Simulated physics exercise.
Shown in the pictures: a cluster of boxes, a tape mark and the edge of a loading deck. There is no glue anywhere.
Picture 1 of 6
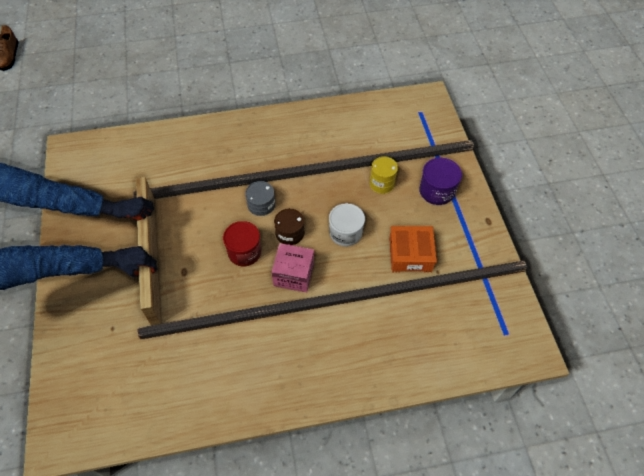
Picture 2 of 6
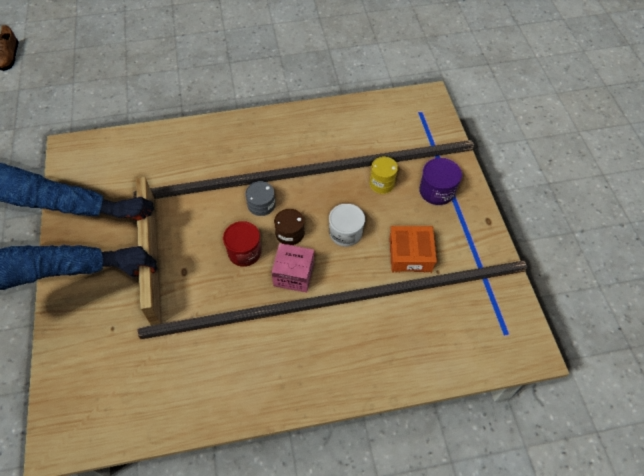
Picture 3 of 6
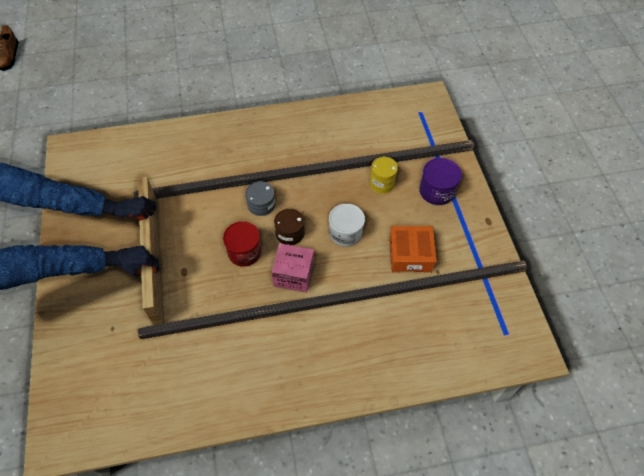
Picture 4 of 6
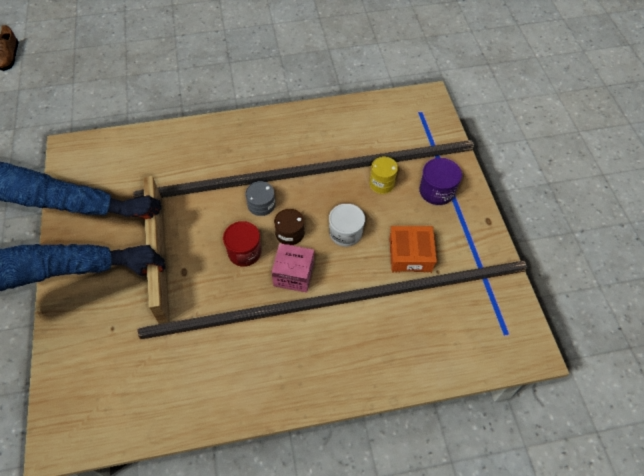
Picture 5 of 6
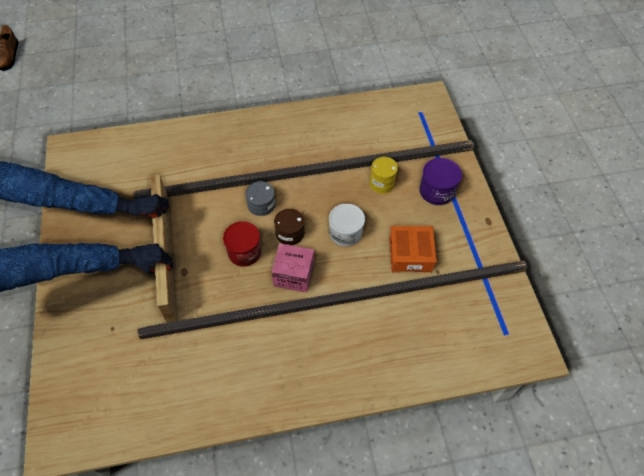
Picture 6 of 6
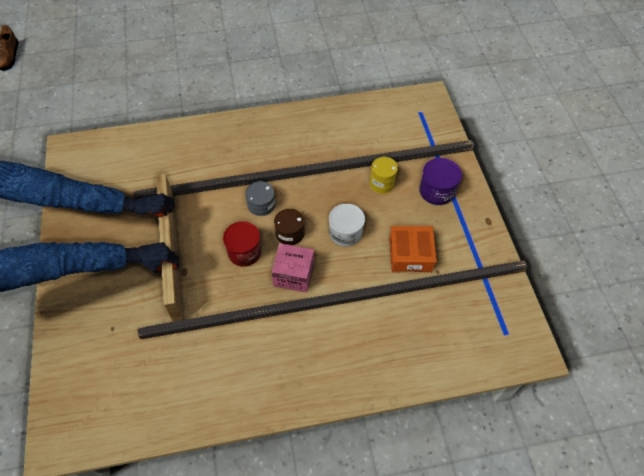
Two gloved hands slide a wooden plank slowly a short way to the right between two dark rails on a wooden deck, while the colourful canisters and boxes ahead of it, near a blue tape line, stay still.
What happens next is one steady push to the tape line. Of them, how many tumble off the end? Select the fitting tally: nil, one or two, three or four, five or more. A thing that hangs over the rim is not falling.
Seems the ones that don't stay up number three or at most four, for sure.
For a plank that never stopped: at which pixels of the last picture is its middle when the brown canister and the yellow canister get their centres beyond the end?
Its middle is about (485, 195) and about (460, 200).
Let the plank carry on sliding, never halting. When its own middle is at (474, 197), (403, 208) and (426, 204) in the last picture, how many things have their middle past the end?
First 4, then 0, finally 0.
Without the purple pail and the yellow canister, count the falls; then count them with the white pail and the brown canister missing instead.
The number is 2 for the first case and 1 for the second.
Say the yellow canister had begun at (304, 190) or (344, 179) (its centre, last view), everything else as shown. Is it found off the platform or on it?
Well, it remains the first time and remains the second time.
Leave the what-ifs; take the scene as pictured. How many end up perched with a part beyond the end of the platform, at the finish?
1 of them.
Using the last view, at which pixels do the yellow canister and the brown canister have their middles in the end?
The first sits around (479, 151), while the other sits around (467, 186).
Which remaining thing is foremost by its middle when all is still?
The foremost one is the yellow canister.
Soon after, none off yet; purple pail at rest near (440, 182); orange tote at rest near (412, 249); yellow canister at rest near (383, 176).
In the end, the number that fall off is three or four; gone, white pail, orange tote and purple pail.
